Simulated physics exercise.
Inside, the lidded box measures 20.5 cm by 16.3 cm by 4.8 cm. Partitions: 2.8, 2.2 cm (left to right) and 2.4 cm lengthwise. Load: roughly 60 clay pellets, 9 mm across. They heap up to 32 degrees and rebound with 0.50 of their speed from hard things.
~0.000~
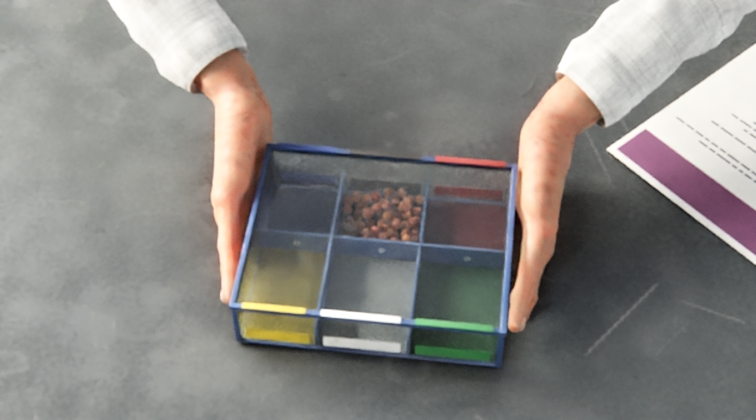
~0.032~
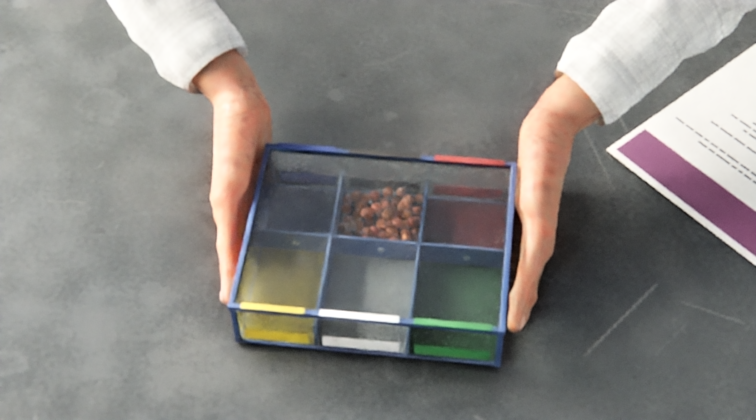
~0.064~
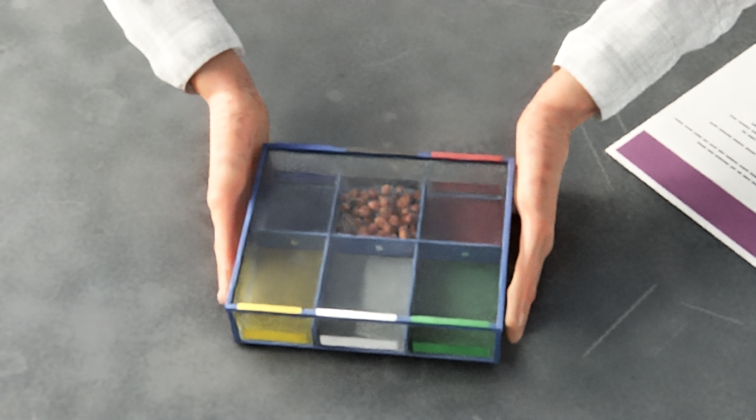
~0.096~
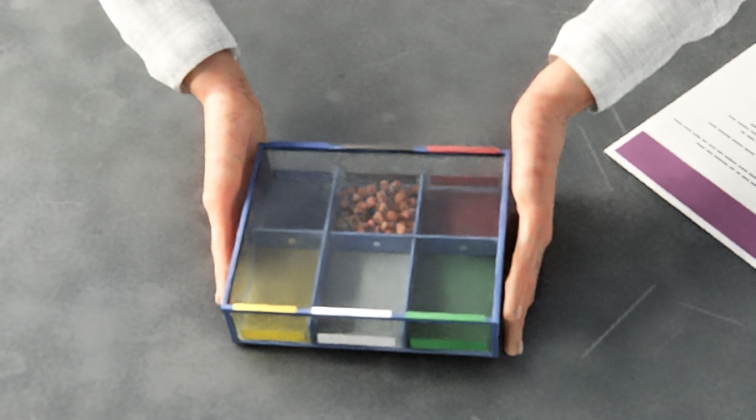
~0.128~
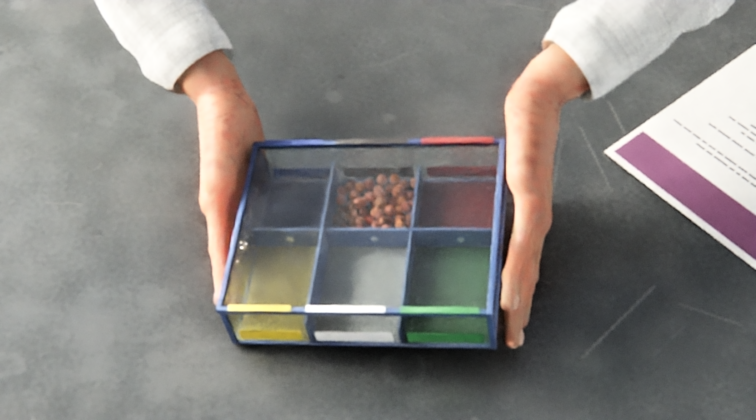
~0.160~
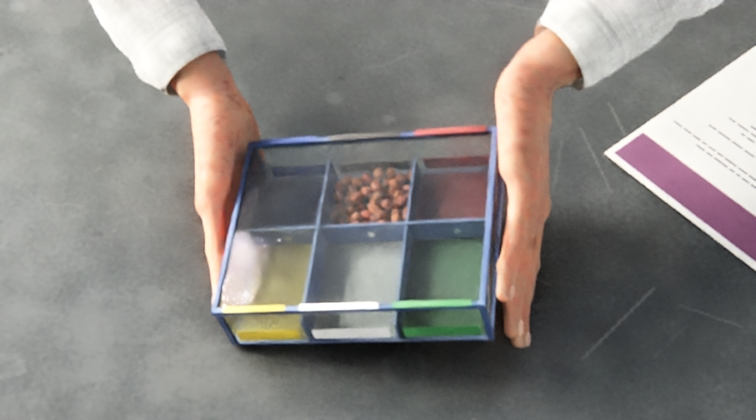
On a dark grey tabletop, two hands in white sleeves hold a clear-lidded, blue-edged box of six compartments, with reddish-brown pellets in the back middle one. The hands shift it slightly left, then tilt it modestly, the left front corner lowest, while the pellets remain in their compartment.
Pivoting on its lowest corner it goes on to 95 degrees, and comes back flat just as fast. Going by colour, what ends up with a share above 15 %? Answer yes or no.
Red no, blue yes, green no, yellow yes, white no, black yes.
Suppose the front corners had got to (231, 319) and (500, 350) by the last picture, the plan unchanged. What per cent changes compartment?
In that case some 90 per cent.
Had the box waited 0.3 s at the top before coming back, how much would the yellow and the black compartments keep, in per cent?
Yellow 45, black 35.
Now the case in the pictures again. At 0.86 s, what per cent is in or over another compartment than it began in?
Some 5 per cent.
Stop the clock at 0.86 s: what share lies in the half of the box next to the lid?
Some 40 per cent.
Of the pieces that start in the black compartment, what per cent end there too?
Some 40 per cent.
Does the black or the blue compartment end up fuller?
It is the black one.
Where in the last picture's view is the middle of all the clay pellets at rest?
At about (277, 239).
After 0.86 s, tilt 95 degrees; blue 5 %, yellow 5 %, black 95 %.
After 1.33 s, tilt 43 degrees; blue 25 %, yellow 35 %, black 35 %.
Then, at 1.87 s, tilt 0 degrees; blue 25 %, yellow 35 %, black 35 %.
By 2.3 s all is still; red 0 %, blue 25 %, green 0 %, yellow 35 %, white 0 %, black 35 %.
